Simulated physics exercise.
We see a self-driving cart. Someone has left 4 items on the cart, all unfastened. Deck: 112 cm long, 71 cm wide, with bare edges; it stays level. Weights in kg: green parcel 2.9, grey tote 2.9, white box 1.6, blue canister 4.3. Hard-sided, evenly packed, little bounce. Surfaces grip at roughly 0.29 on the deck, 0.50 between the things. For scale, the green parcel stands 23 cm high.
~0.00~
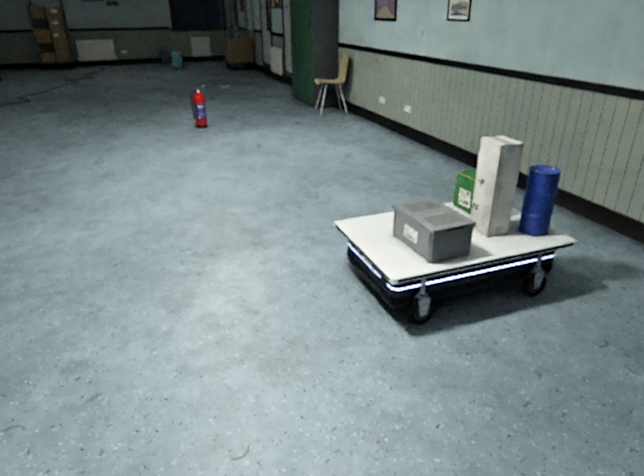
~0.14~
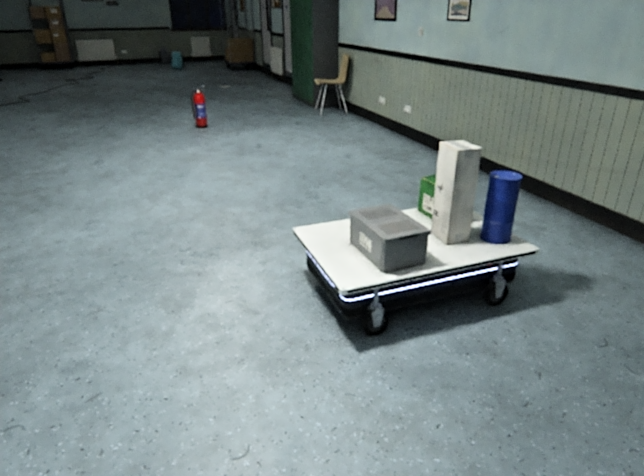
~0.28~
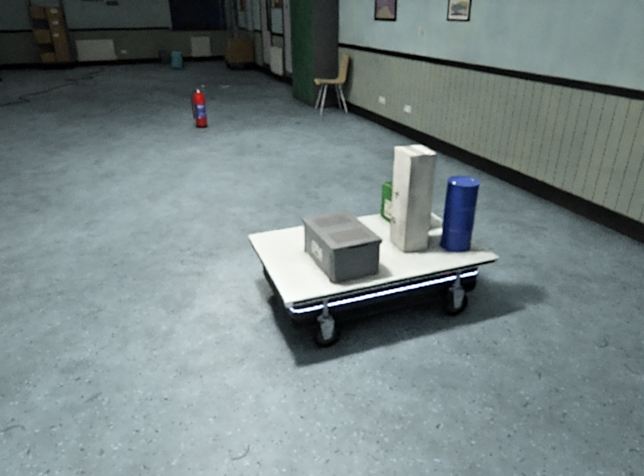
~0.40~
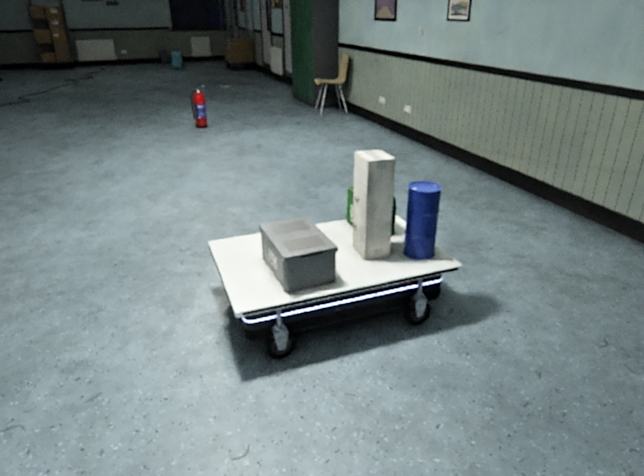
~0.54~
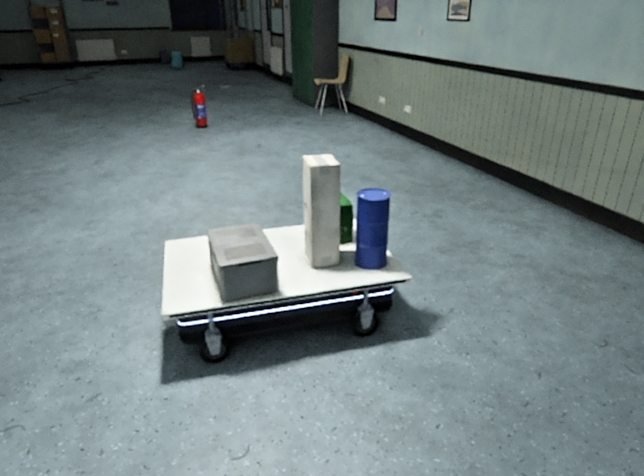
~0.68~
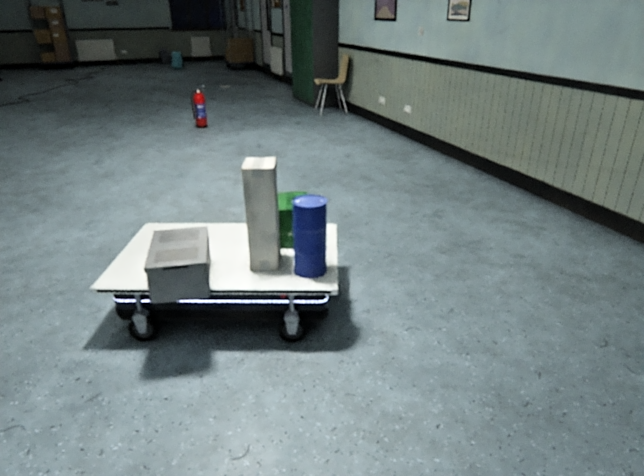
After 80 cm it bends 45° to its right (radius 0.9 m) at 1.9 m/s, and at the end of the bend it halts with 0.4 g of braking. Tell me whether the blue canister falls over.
The blue canister falls over.
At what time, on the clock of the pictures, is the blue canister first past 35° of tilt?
At about 1.3 s.
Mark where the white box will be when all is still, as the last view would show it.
At about (42, 211).
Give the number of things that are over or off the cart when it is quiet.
That comes to 3.
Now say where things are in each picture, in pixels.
The first frame shows cart 0 cm along; blue canister (539, 201).
The second frame shows cart 27 cm along; white box (455, 193).
The third frame shows cart 53 cm along; grey tote (340, 245); white box (412, 200).
The fourth frame shows cart 76 cm along; grey tote (297, 252).
The fifth frame shows cart 103 cm along, turned 6°; grey tote (242, 260) 4 cm from its spot; white box (321, 212).
The sixth frame shows cart 129 cm along, turned 22°; blue canister (310, 237) 2 cm from its spot; grey tote (181, 263) 20 cm from its spot.
By 0.88 s, cart 167 cm along, turned 43°; grey tote now off the cart; blue canister 12 cm from its spot near (213, 240); white box 15 cm from its spot.
By 1.18 s, cart 214 cm along, turned 45°; blue canister now off the cart; white box 21 cm from its spot; green parcel 6 cm from its spot.
By 1.58 s, cart 227 cm along, turned 45°, stopped; white box tilted 44°; green parcel 16 cm from its spot.
When it is over (2.2 s), off the cart and tipped over, grey tote and blue canister; lying over on the cart, white box; not toppled but over 10 cm from the start, green parcel.
